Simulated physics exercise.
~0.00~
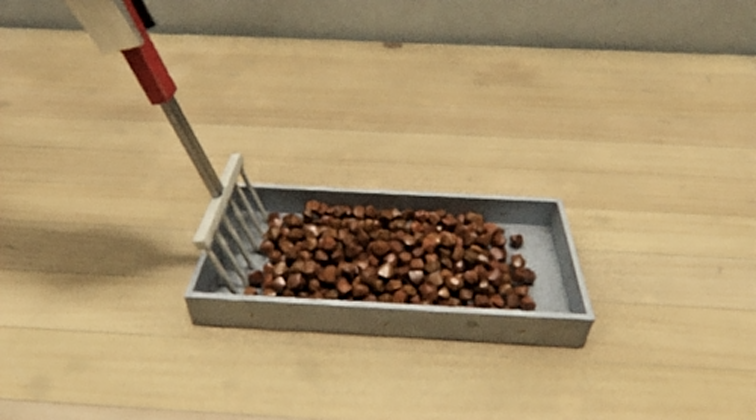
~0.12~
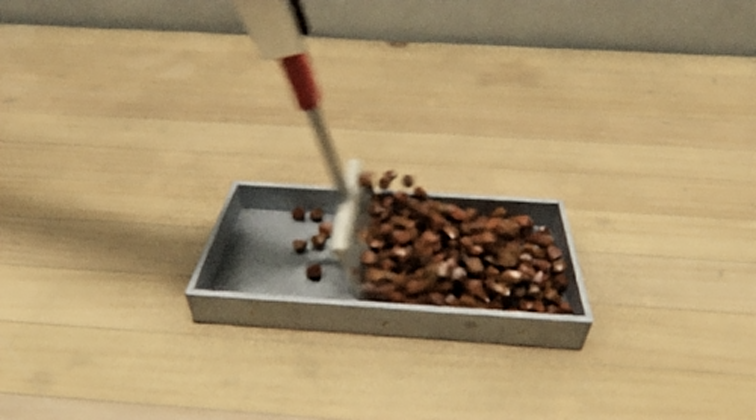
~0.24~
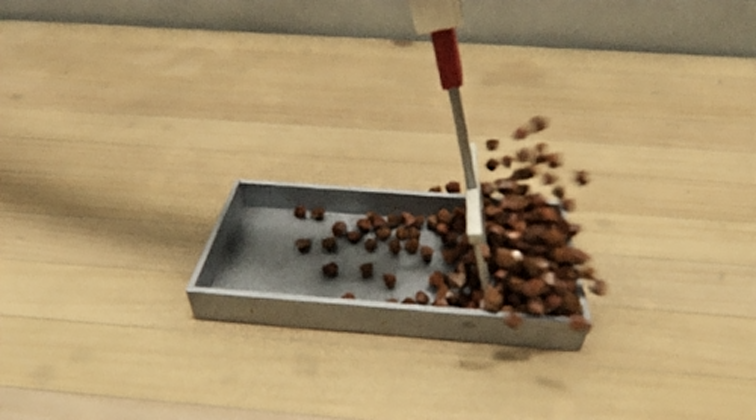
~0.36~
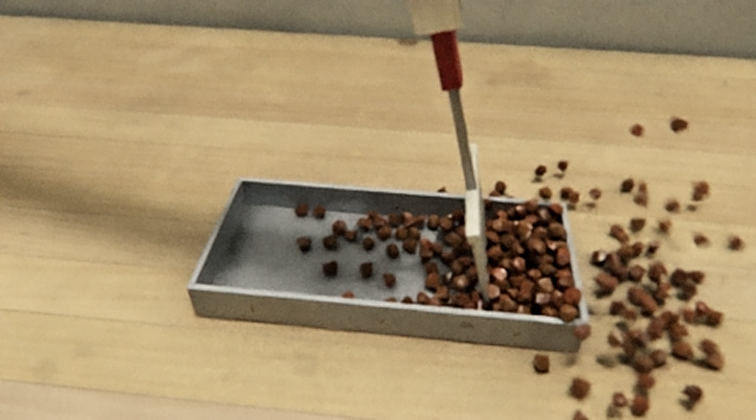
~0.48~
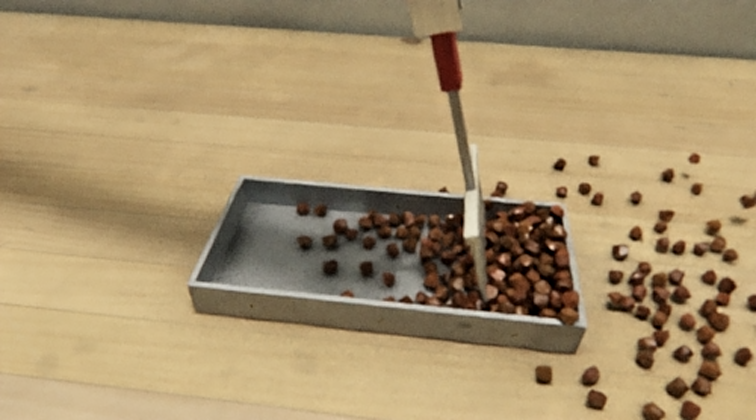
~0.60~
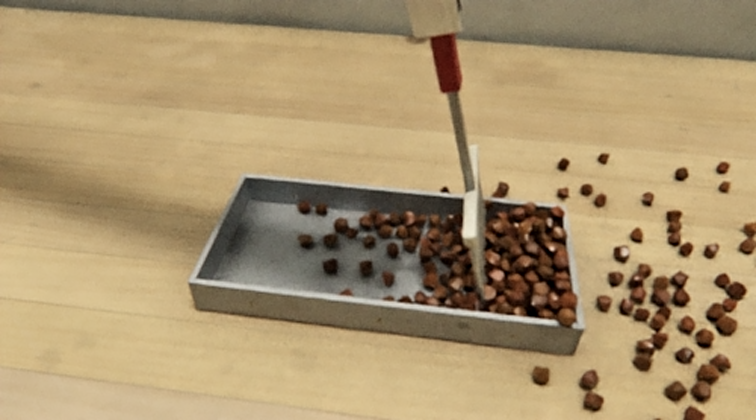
A heap of reddish-brown pellets was shoved rightward along a shallow gray trough by a rake-like fork in a robot's gripper, and many flew over the far right end, scattering across the wooden table while the rest stayed inside beside the stopped fork.
